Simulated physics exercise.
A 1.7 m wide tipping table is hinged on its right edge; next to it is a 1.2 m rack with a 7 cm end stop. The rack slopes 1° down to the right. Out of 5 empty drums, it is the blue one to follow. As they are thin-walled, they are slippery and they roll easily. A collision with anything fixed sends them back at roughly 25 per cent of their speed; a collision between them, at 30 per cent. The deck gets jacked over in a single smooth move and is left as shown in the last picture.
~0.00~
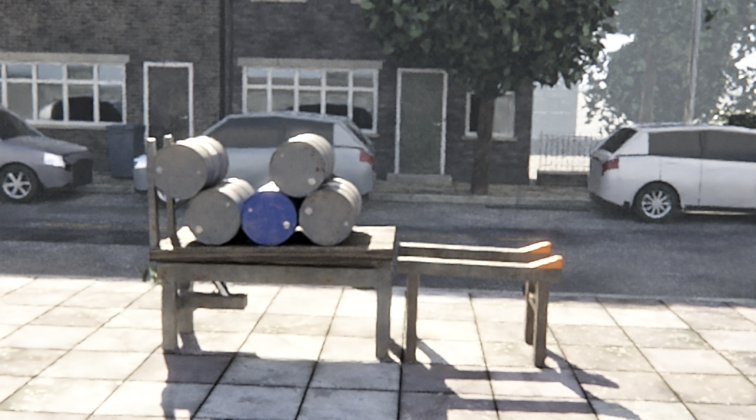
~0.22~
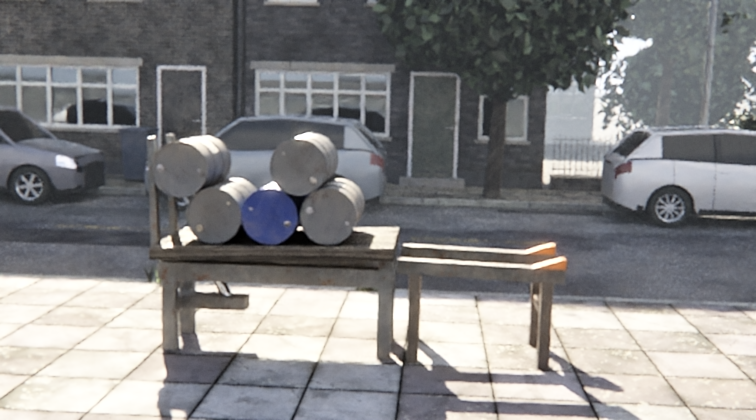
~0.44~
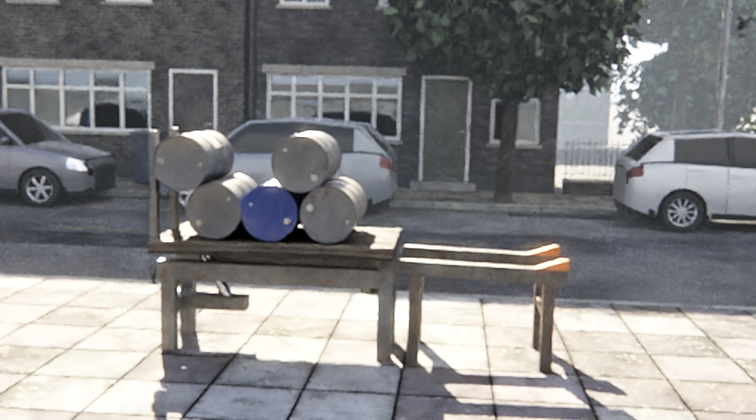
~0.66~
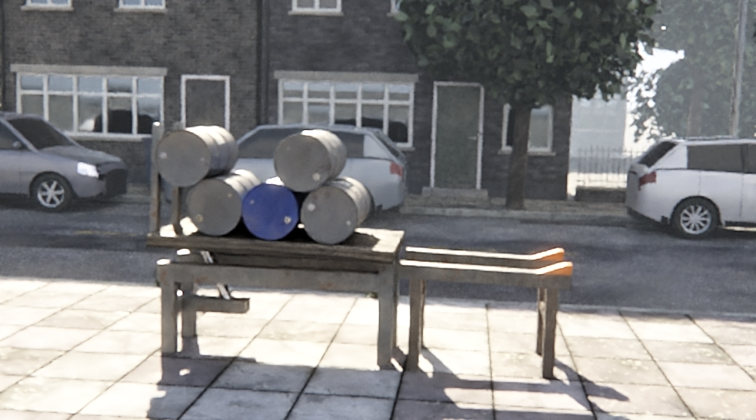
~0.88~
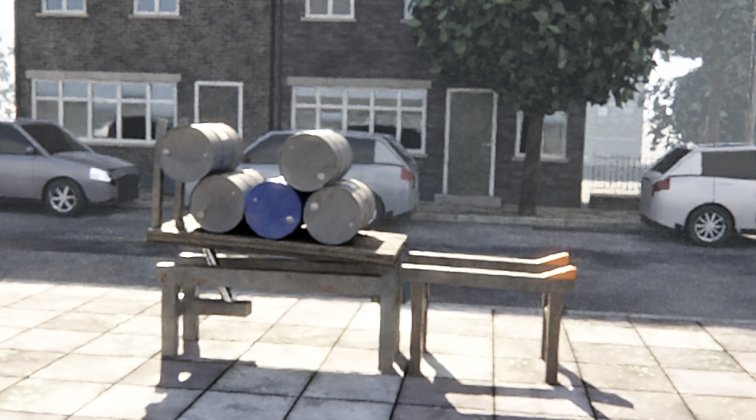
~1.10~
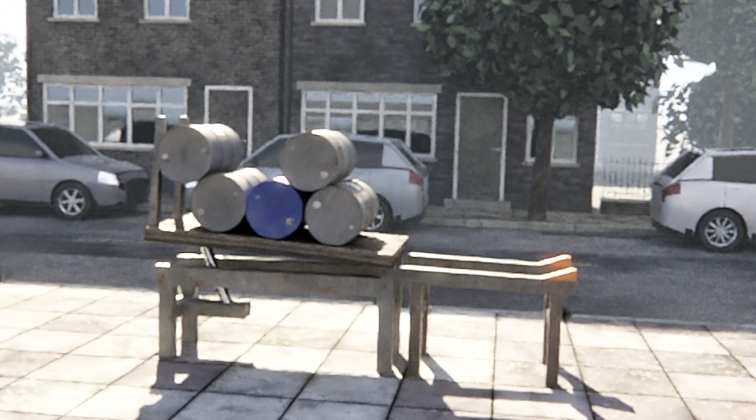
Five drums, one of them blue, sat stacked on a wooden table beside a lower rack on a sunny pavement, and the tabletop's left side slowly lifted a little, tilting the pile slightly rightward.
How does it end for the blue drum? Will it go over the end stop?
Looks like it is contained.
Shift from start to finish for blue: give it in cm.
Displacement for blue: 160.
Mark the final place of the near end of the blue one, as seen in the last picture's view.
You'll find it at roughly (511, 246) in the final picture.
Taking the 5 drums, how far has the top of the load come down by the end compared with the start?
Drop: Approx. 30 centimetres.
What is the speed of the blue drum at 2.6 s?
It's travelling at about 0.5 m/s.
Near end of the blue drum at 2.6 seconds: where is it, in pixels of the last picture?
At about (349, 218).
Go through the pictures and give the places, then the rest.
Blue at (269, 217); deck tilted 2° back; stop top at (561, 260), in the first frame.
Blue at (270, 216); deck tilted 2° back, in the second frame.
Blue at (270, 213); deck level, in the third frame.
Blue at (270, 211); deck tilted 1° to the rack, in the fourth frame.
Blue at (273, 210); deck tilted 3° to the rack, in the fifth frame.
Blue at (274, 209); deck tilted 3° to the rack, in the sixth frame.
After 2.6 s, blue is on the deck, 30 cm from the hinge, rolling right; 0 of 5 over the stop.
After 4.7 s, blue is on the rack, 45 cm from the rack's far end; 1 of 5 over the stop.
At rest (7.1 s), blue is on the rack, 45 cm from the rack's far end; 1 of 5 over the stop.
